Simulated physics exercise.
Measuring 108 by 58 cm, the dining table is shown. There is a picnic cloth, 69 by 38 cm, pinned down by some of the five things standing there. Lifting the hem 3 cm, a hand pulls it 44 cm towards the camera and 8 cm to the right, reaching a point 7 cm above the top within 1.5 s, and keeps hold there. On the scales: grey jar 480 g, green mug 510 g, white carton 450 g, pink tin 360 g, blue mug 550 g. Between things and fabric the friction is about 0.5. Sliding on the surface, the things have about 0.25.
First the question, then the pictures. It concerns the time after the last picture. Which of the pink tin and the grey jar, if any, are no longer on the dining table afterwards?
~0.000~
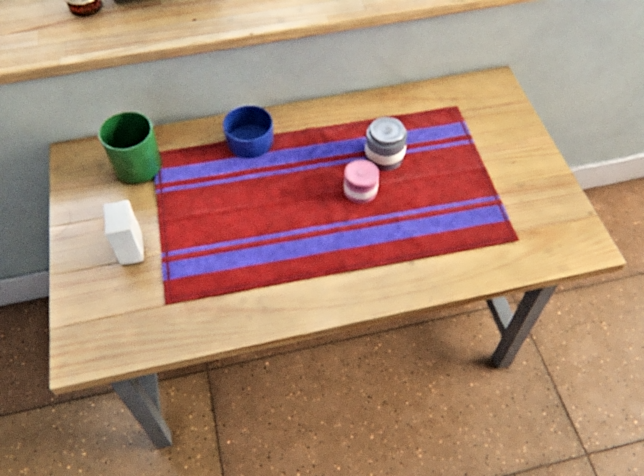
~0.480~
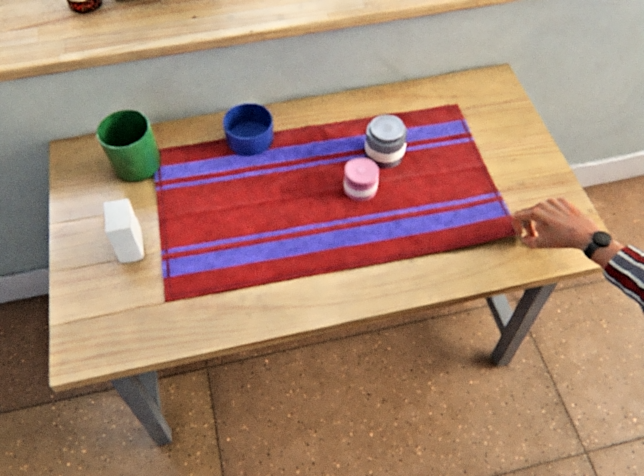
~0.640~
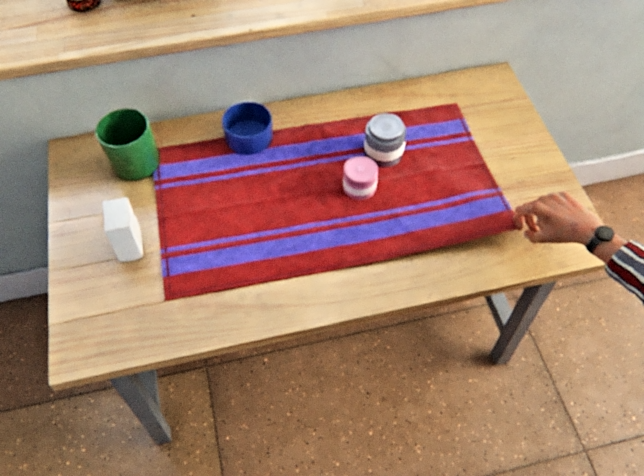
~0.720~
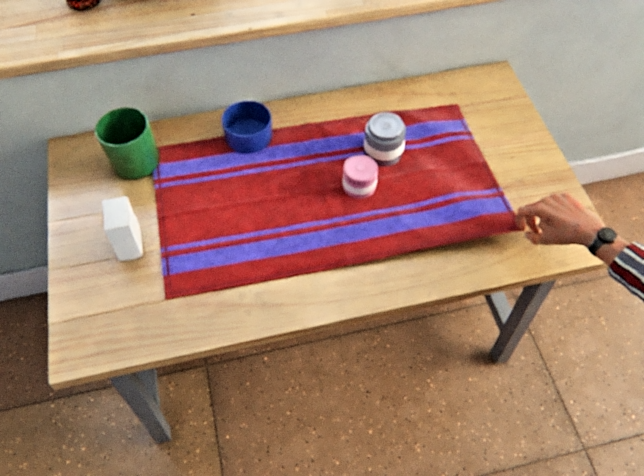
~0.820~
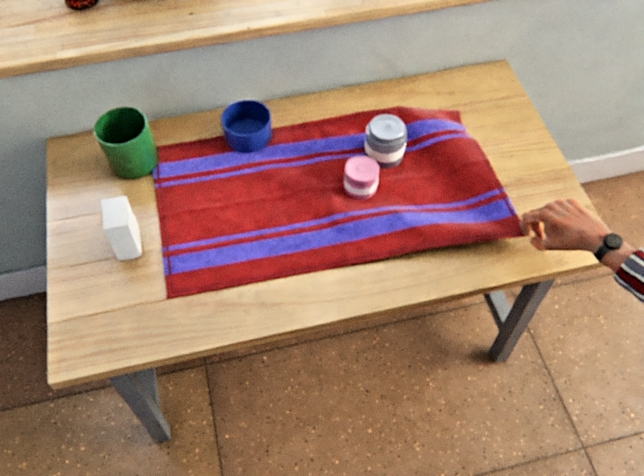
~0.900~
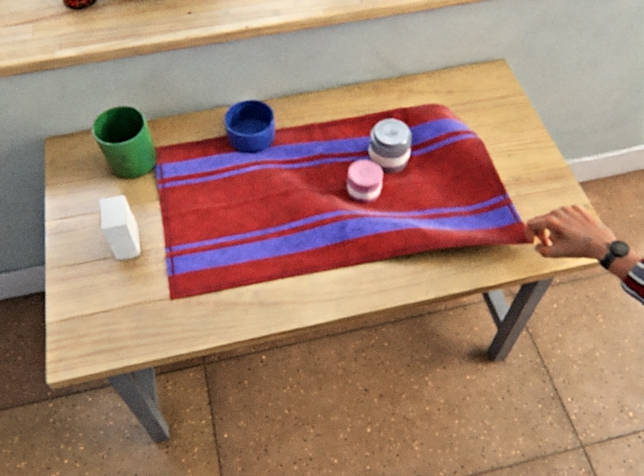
In order: The pink tin has dropped off; the grey jar has dropped off.
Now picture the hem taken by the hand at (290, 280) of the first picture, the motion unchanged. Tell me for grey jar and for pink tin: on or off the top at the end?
In that case the grey jar leaves the top and the pink tin leaves the top.
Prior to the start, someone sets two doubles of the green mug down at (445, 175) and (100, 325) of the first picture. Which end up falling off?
Going through them in turn, one leaves the top and then one survives up there.
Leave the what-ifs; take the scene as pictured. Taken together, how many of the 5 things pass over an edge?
It adds up to 3.
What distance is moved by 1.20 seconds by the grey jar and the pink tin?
Shift - grey jar 15 cm, pink tin 15 cm.
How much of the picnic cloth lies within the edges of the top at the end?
I'd say close to 0 per cent of it.
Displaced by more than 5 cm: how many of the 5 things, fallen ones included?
I make it 3.
At 1.2 s, 95 % of the picnic cloth is still over the top; grey jar 15 cm off its start, pink tin 13 cm off its start, blue mug 12 cm off its start.
At 1.5 s, 75 % of the picnic cloth is still over the top; grey jar 31 cm off its start, pink tin 26 cm off its start, blue mug 26 cm off its start.
At 1.8 s, 50 % of the picnic cloth is still over the top; grey jar 42 cm off its start at (543, 257), pink tin 39 cm off its start at (497, 315), blue mug 36 cm off its start at (389, 190).
At 2.1 s, 5 % of the picnic cloth is still over the top; grey jar over the edge, pink tin over the edge, blue mug 60 cm off its start.
At 3.7 s, 0 % of the picnic cloth is still over the top; grey jar over the edge, pink tin over the edge, blue mug over the edge.
